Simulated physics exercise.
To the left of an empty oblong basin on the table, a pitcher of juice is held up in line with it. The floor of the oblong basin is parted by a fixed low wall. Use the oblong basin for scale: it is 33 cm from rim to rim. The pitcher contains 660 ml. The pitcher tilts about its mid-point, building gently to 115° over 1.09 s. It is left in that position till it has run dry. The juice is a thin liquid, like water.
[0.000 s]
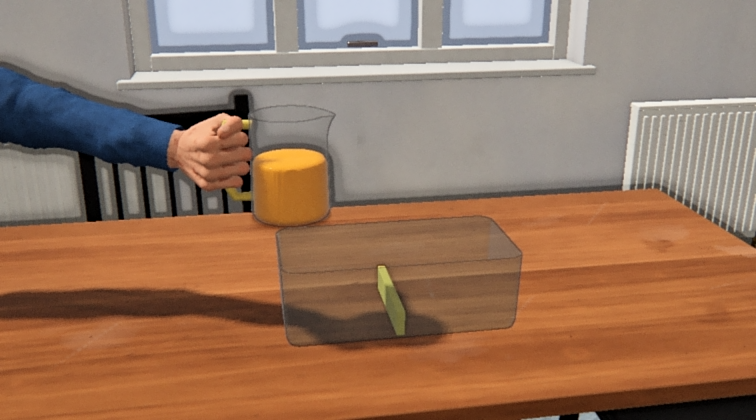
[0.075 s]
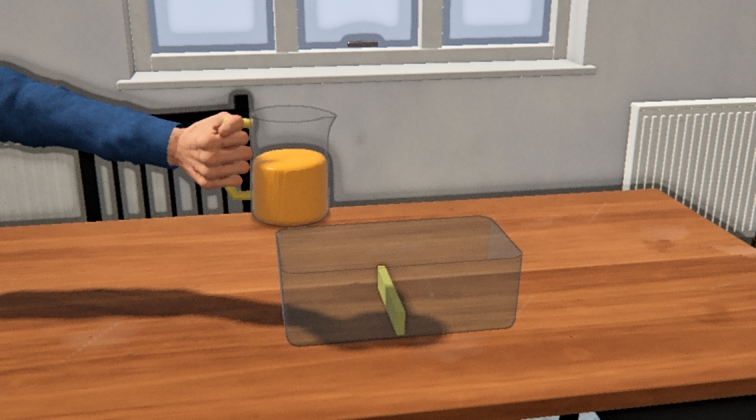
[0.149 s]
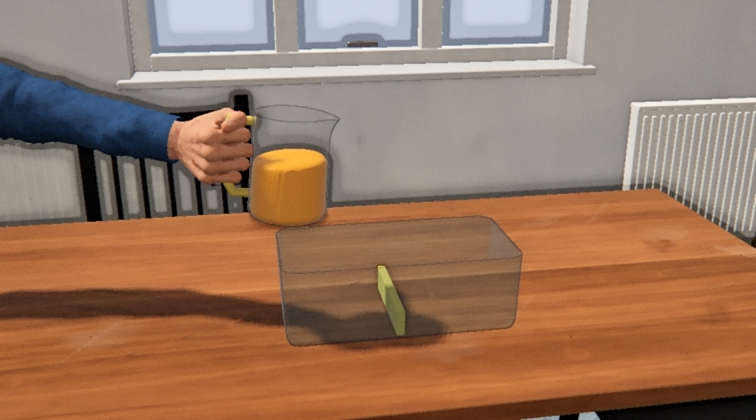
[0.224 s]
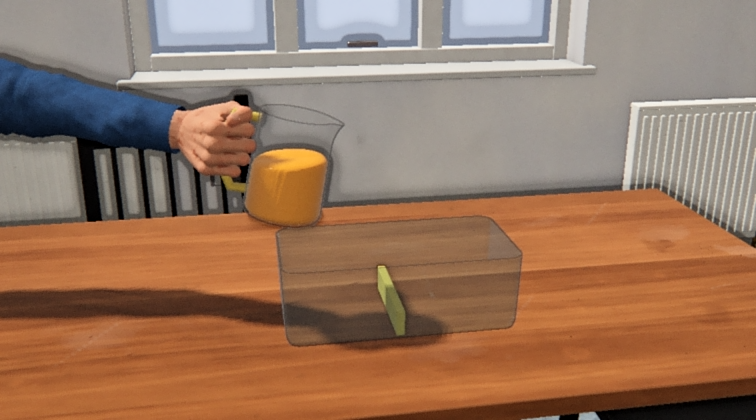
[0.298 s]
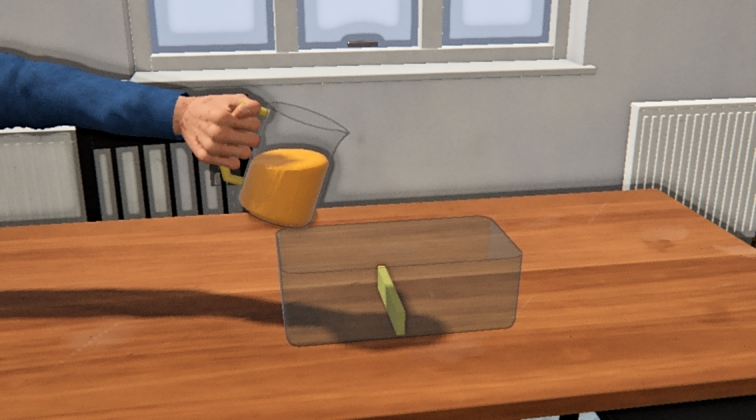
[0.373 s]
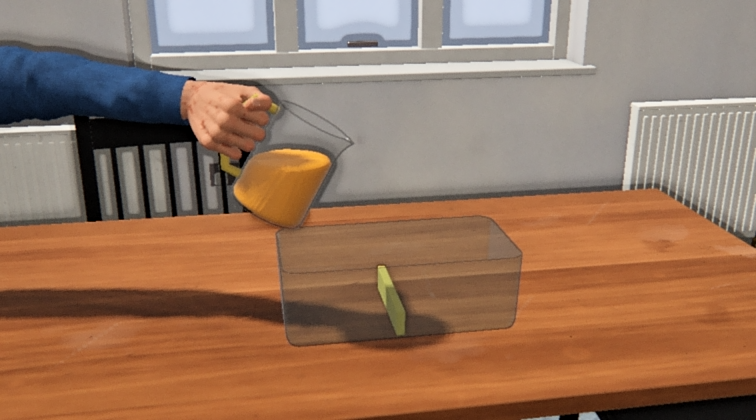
The footage shows a hand in a blue sleeve holding a clear pitcher of orange juice beside an empty, see-through oblong basin with a low green wall inside, then gradually tilting the pitcher to the right.
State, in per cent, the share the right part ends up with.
The right part ends up with roughly 36 %.
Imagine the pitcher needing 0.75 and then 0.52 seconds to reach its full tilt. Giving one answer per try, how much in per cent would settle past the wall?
Some 25 and 15 per cent, in that order.
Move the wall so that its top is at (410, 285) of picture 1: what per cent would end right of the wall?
Estimate: Close to 5 per cent.
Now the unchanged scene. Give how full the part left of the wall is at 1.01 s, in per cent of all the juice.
Roughly 32 in a hundred.
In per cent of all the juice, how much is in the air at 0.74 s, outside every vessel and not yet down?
About 12 per cent.
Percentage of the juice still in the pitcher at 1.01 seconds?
24 per cent or thereabouts.
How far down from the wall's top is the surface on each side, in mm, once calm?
Roughly 22 mm on the left side and roughly 28 mm on the right.
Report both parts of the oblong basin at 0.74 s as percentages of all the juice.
Left roughly 2 per cent, right roughly 0.
After 0.74 s the tilt is 88° and 85 per cent is still to pour, 2 is left of the wall and 0 right of it.
After 1.01 s the tilt is 113° and 24 per cent is still to pour, 32 is left of the wall and 31 right of it.
After 1.29 s the tilt is 115° and 1 per cent is still to pour, 61 is left of the wall and 35 right of it.
After 1.59 s the tilt is 115° and 0 per cent is still to pour, 62 is left of the wall and 36 right of it.
In the end 62 per cent lies left of the wall, 36 right of it and 2 outside.
